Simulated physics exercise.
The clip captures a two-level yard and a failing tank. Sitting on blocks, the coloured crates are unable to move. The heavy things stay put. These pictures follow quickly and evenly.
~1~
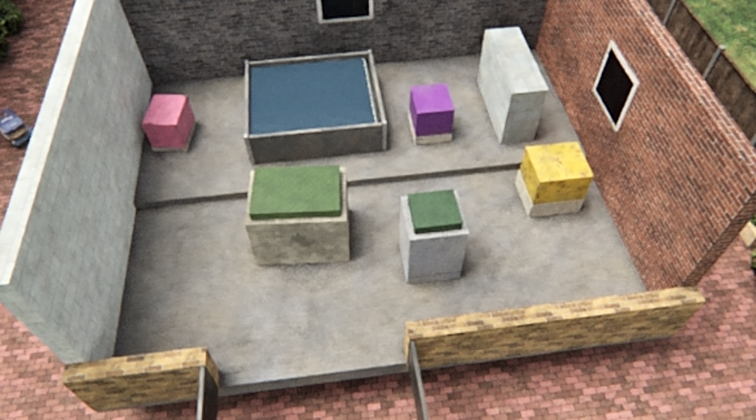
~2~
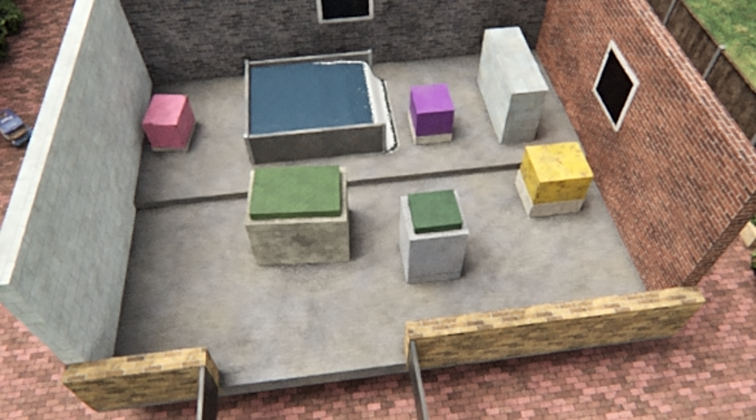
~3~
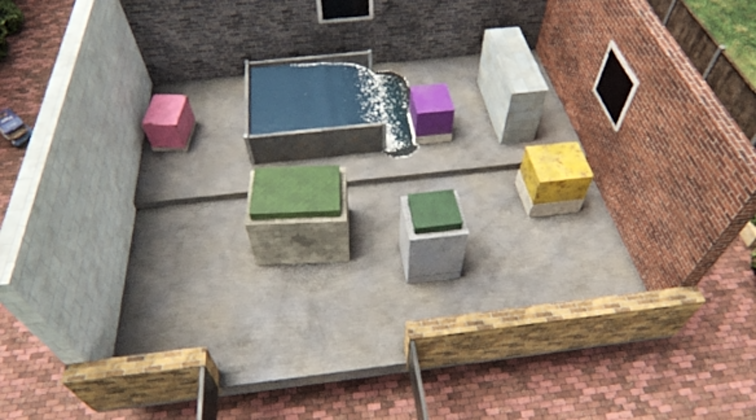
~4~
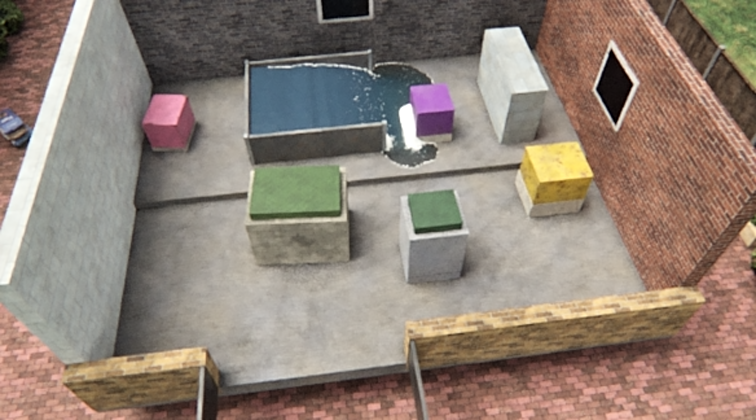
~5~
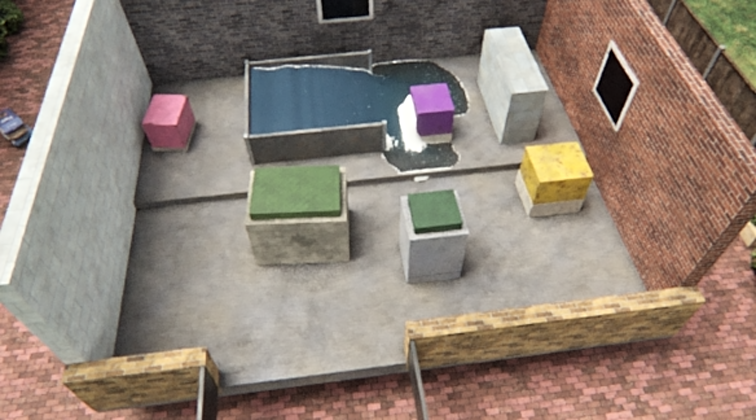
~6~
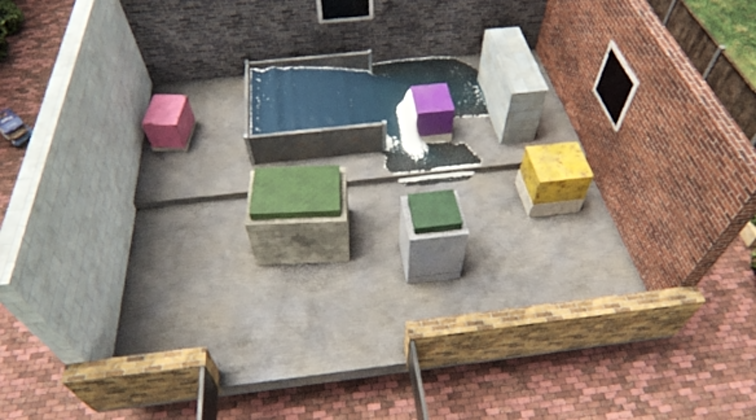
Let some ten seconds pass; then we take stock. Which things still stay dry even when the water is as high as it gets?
The yellow crate is protected, the purple crate is exposed, the pink crate is protected.
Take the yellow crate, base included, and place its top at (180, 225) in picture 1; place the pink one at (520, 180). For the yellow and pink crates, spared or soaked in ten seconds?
In ten seconds the yellow crate is never reached and the pink crate is reached.
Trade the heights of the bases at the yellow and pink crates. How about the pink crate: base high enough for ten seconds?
The pink crate is not reached.
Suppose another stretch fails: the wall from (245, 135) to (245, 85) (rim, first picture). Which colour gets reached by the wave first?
My answer: The pink-painted one.
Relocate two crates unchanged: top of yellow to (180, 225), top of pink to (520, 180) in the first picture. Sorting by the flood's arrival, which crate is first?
First: The one in purple.
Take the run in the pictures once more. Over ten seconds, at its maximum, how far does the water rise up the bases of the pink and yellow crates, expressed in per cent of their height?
50 %, then 70 %.
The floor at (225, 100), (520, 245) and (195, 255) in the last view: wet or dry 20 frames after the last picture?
First spot clear, second spot swamped, third spot clear.
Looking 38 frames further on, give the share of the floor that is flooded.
Around 60 percent.
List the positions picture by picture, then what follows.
In the first frame, the tank at (313, 95) is whole and still.
In the second frame, water pours out at (375, 106) and has run to (390, 149).
In the third frame, the front is at (408, 152), out from the gap at (375, 107).
In the fourth frame, the front is at (427, 158), out from the gap at (375, 107).
In the fifth frame, the front is at (446, 73), out from the gap at (375, 107).
In the sixth frame, the front is at (477, 74), out from the gap at (375, 107).
A moment on, water covers 25 % of the floor; the yellow crate water round its plinth, the purple crate water round its plinth, the pink crate not reached.
Next, water covers 35 % of the floor; the yellow crate water round its plinth, the purple crate water round its plinth, the pink crate not reached.
Then, water covers 50 % of the floor; the yellow crate water round its plinth, the purple crate water round its plinth, the pink crate not reached.
Later, water covers 60 % of the floor; the yellow crate water round its plinth, the purple crate water round its plinth, the pink crate not reached.
In the end, water covers 85 % of the floor; the yellow crate stayed above the water, the purple crate was topped, the pink crate stayed above the water.
